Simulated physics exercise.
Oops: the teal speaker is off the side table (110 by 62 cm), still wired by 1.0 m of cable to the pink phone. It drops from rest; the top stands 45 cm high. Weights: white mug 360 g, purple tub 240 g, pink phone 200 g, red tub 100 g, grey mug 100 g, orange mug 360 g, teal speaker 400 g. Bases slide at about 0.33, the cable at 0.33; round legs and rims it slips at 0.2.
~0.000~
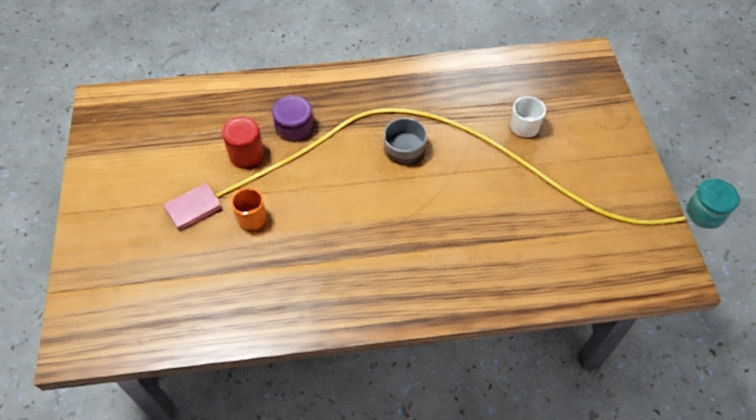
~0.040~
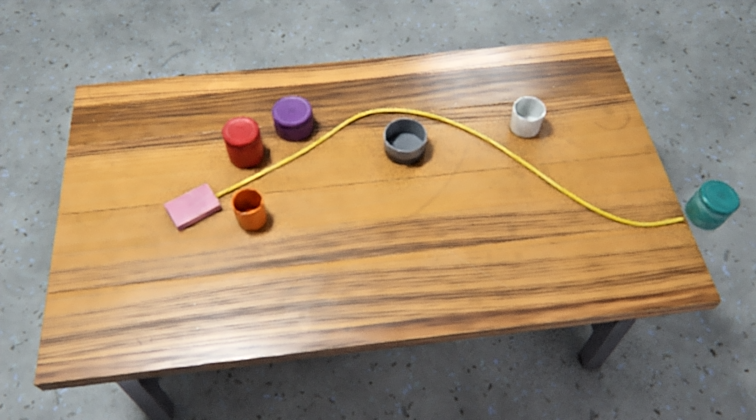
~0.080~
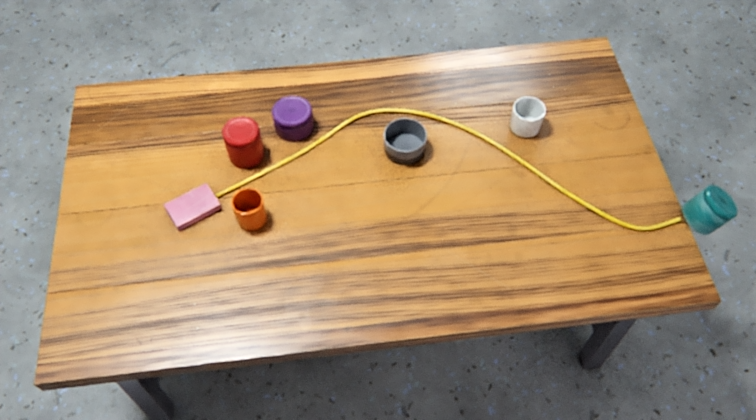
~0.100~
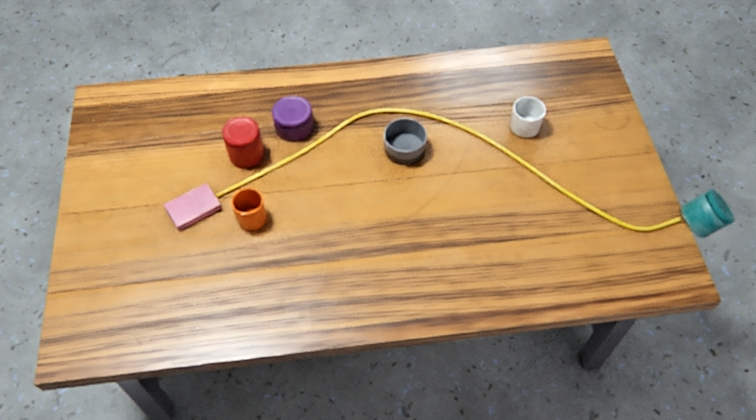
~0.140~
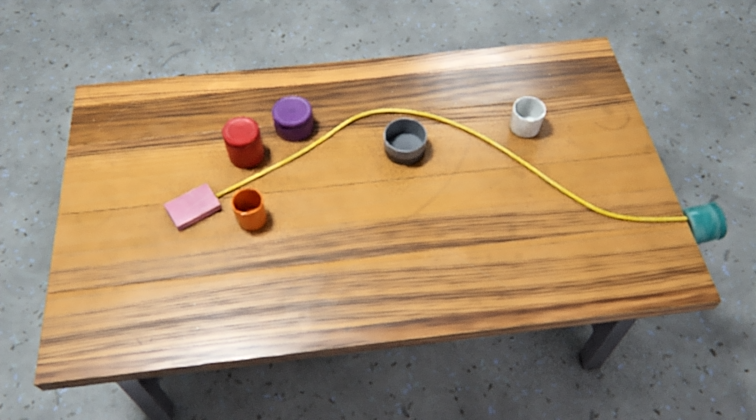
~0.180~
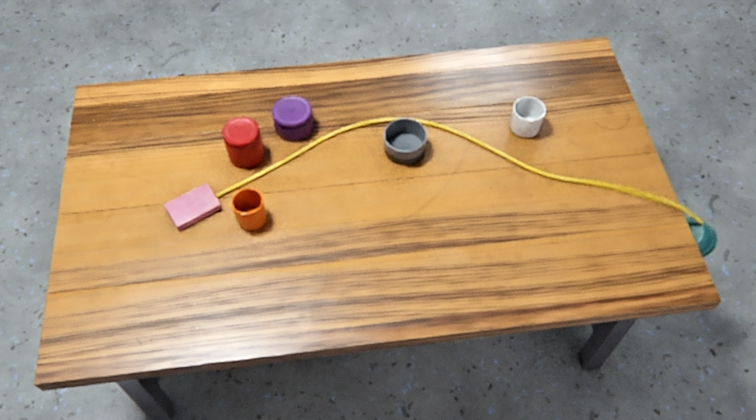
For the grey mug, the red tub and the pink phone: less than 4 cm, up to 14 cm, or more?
Result: Grey mug travels a long way, red tub barely shifts, pink phone reaches the top band.
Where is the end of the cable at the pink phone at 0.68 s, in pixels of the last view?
Around (450, 178).
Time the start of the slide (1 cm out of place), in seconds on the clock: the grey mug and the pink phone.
Grey mug 0.24 s, pink phone 0.24 s.
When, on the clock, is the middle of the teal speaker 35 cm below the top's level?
That is: 0.40 s.
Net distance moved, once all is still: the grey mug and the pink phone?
Grey mug over the edge, pink phone 50 cm.
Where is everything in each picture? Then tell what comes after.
The first picture shows grey mug (405, 134); red tub (240, 130); pink phone (192, 204); cable runs through (631, 221) (535, 171) (449, 122) (354, 119) (272, 169).
The second picture shows teal speaker (719, 196); cable runs through (630, 223) (449, 121) (272, 169).
The third picture shows teal speaker (710, 210); cable runs through (629, 226) (449, 121) (272, 169).
The fourth picture shows teal speaker (708, 214); cable runs through (628, 226) (449, 121) (272, 169).
The fifth picture shows teal speaker (702, 224); cable runs through (632, 219) (449, 122) (272, 169).
The sixth picture shows grey mug (405, 134); red tub (240, 130); pink phone (192, 204); cable runs through (656, 199) (549, 175) (457, 132) (359, 125) (271, 168).
At 0.4 s, the cable's tail end at (330, 186); grey mug 25 cm off its start, pink phone 21 cm off its start, teal speaker over the edge.
At 0.7 s, the cable's tail end at (450, 178); pink phone 44 cm off its start, grey mug 39 cm off its start, teal speaker over the edge.
At 0.9 s, the cable's tail end at (476, 175); pink phone 49 cm off its start at (460, 156), grey mug over the edge, teal speaker over the edge.
At 1.2 s, the cable's tail end at (477, 175); pink phone 49 cm off its start, grey mug over the edge, teal speaker over the edge.
At 2.4 s, the cable's tail end at (477, 175); pink phone 49 cm off its start at (460, 156), grey mug over the edge, red tub 0 cm off its start at (240, 130), teal speaker over the edge.
